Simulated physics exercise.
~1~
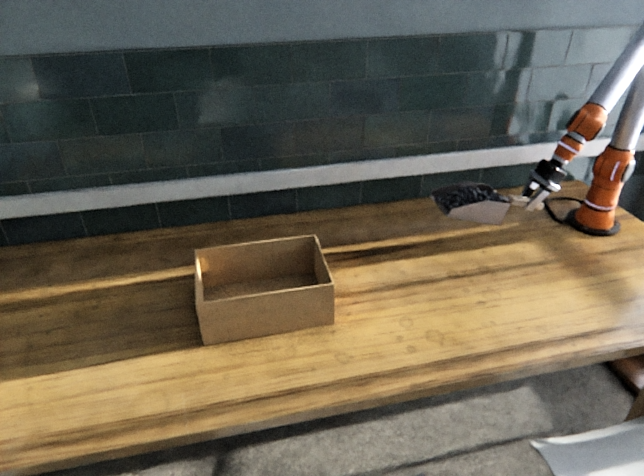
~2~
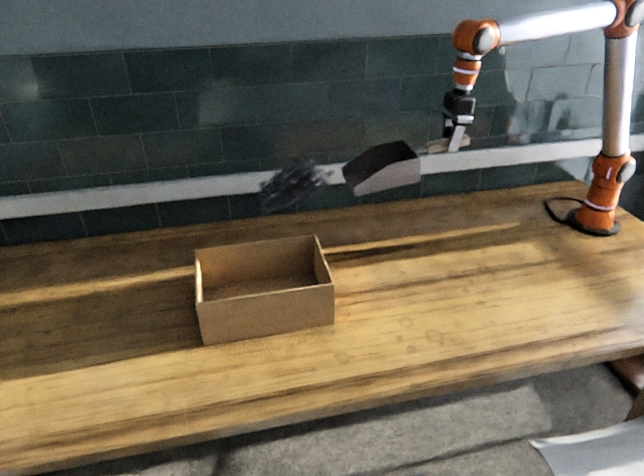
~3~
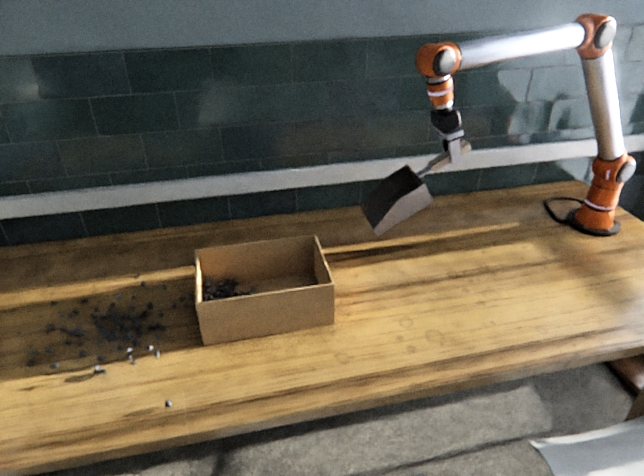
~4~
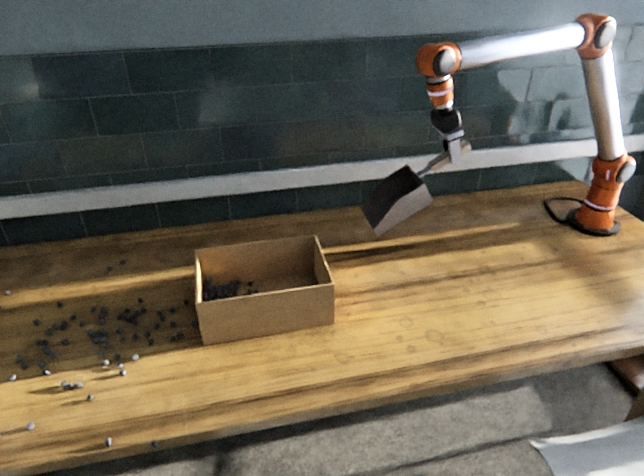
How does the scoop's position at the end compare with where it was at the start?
At the end the scoop is farther left and slightly higher than at the start, closer to the open box.
In the video, an orange and silver robot arm swings a scoop of small dark pebbles left over a wooden table, flinging them toward an open box. The scoop tips downward and stops; some pebbles land in the box, while others scatter across the table to its left.
